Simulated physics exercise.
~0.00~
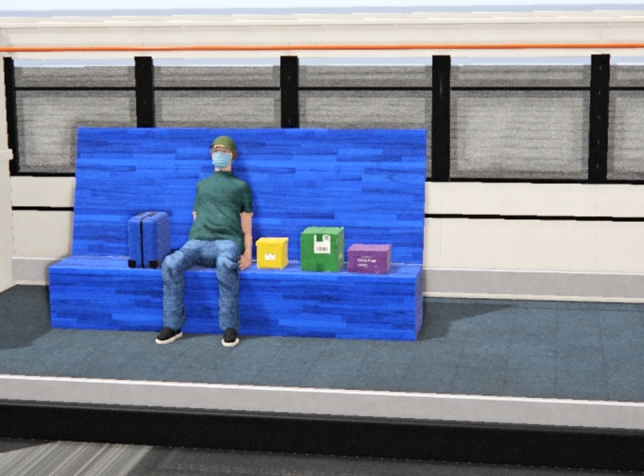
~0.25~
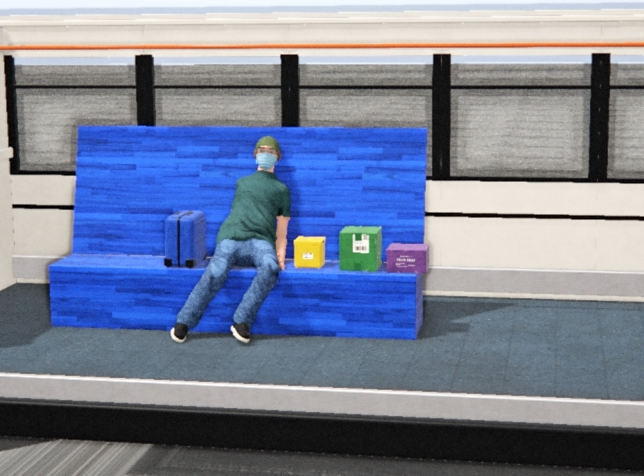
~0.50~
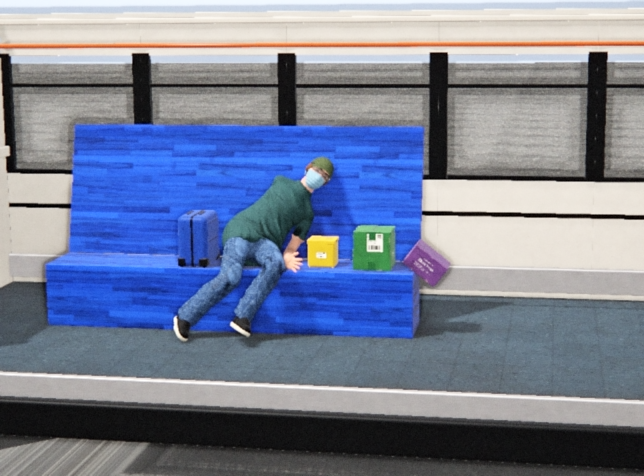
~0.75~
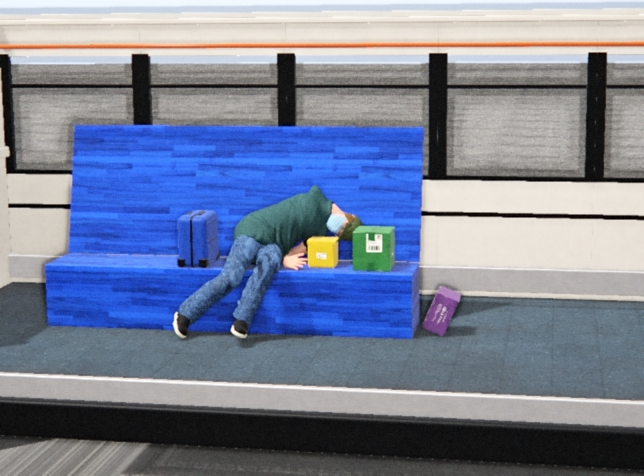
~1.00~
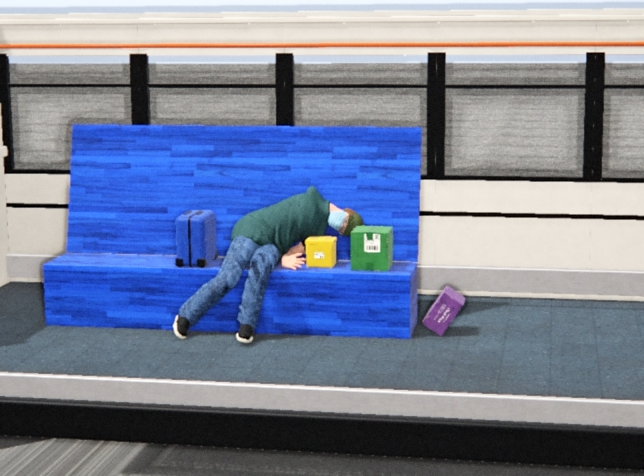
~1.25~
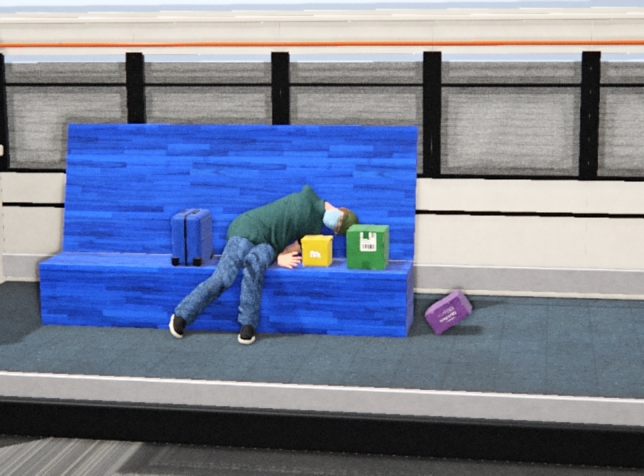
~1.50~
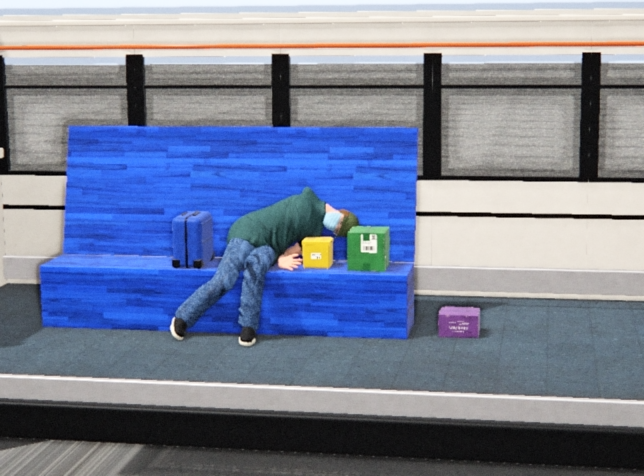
A purple carton sits at the right end of a long blue bench, seen from the front by a slightly swaying camera, with windows behind. To its left are a green holdall, a yellow tub, a masked sleeper in a cap, green shirt and jeans, and an upright blue case. Everything on the seat slides right, and the sleeper begins to lean that way. The carton tips over the bench end and drops to the floor as the sleeper slumps sideways over the tub, head against the holdall. The carton rolls over and settles on the floor, while the rest stay on the bench.
